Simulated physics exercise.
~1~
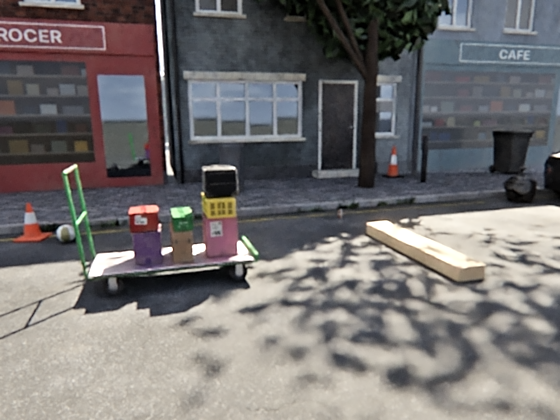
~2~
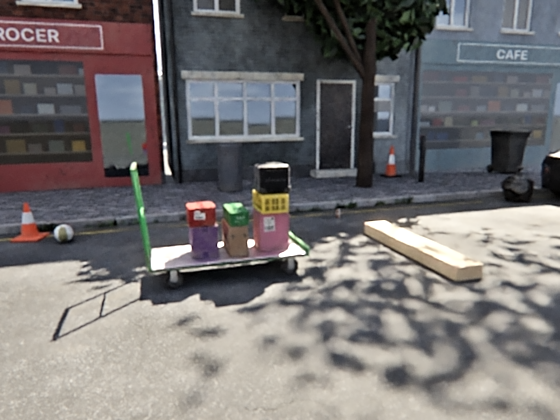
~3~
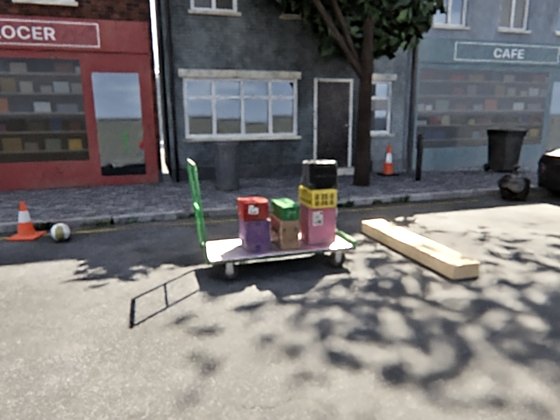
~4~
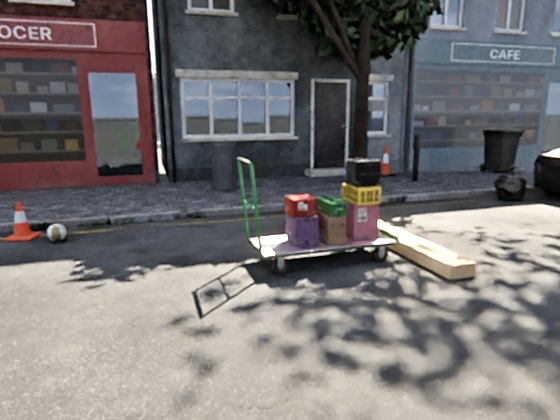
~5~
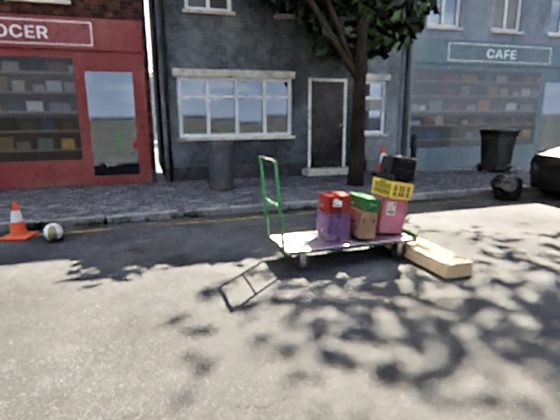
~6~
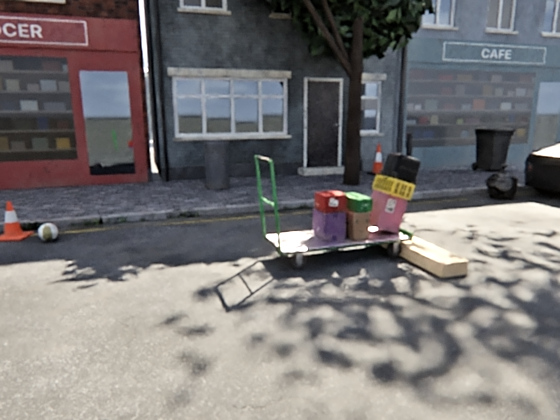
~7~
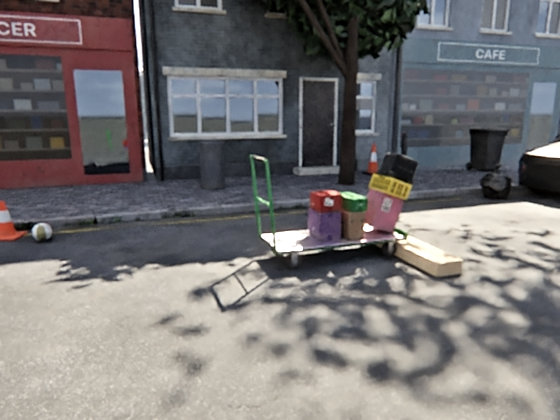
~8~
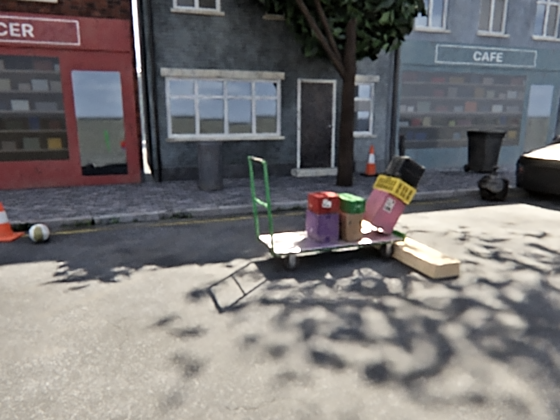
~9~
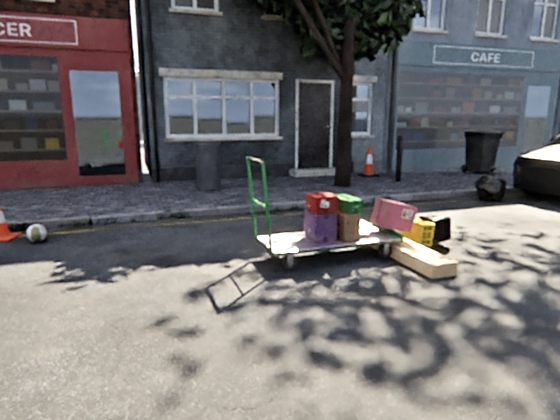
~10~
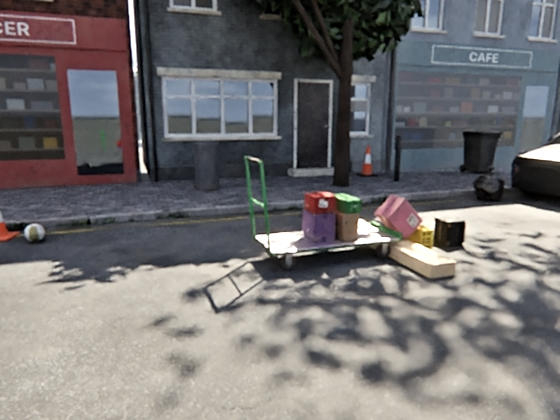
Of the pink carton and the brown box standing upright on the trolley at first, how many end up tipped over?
One of them does, the pink carton, which topples at the front of the trolley. The brown box stays standing on the deck.
